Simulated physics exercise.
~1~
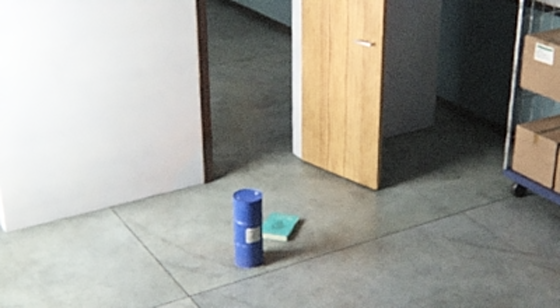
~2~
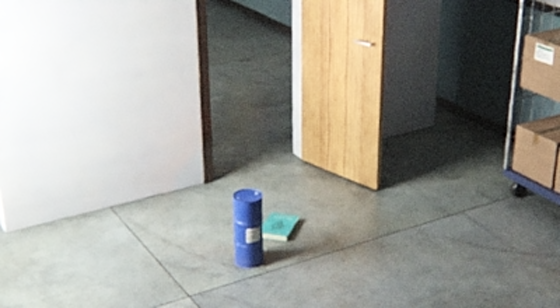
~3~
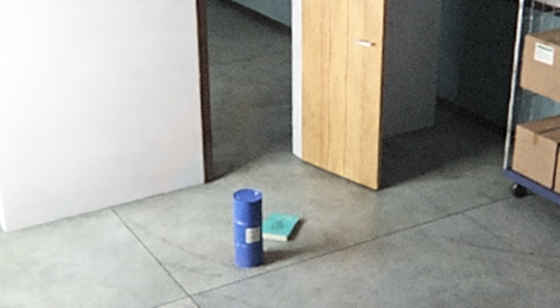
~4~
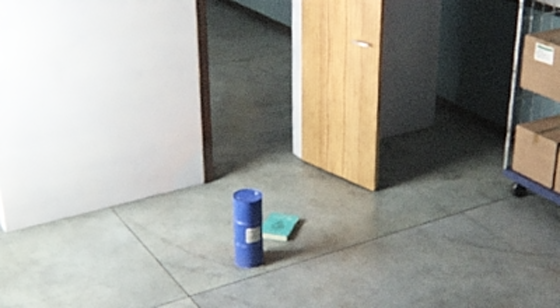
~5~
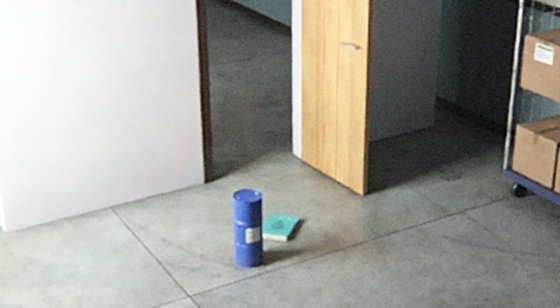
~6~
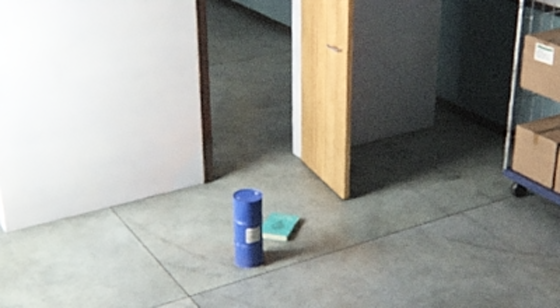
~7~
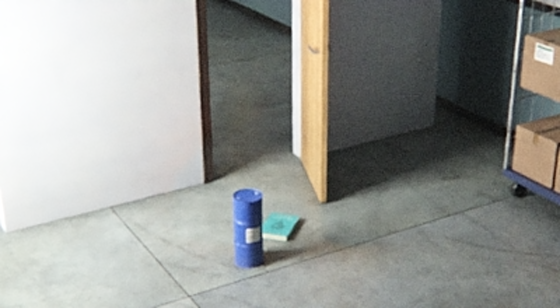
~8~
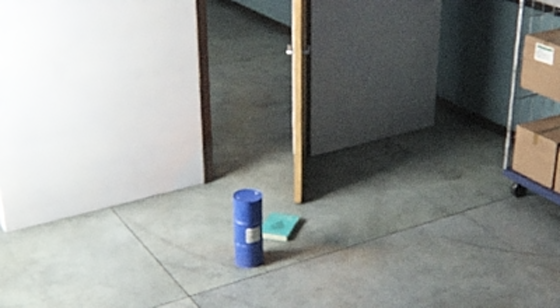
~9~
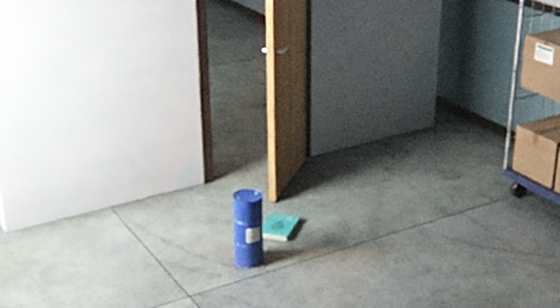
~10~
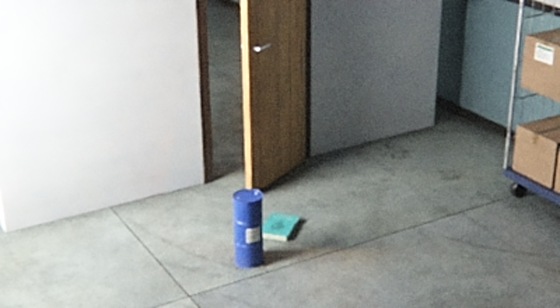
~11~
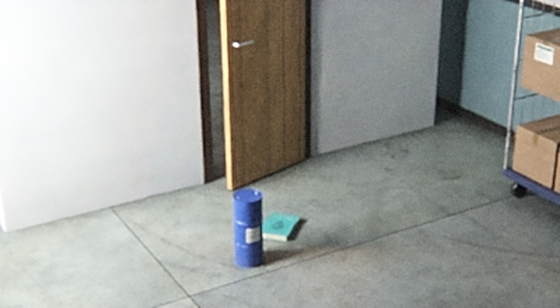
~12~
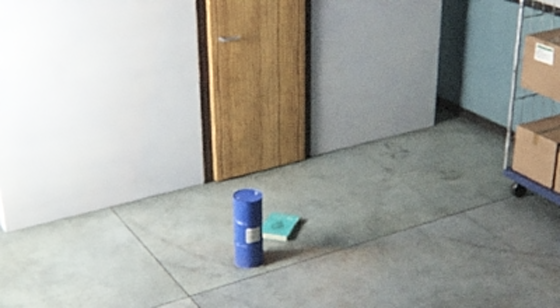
Wooden door slowly swinging from wide open to fully shut, passing behind a blue canister and turquoise book that stay still.
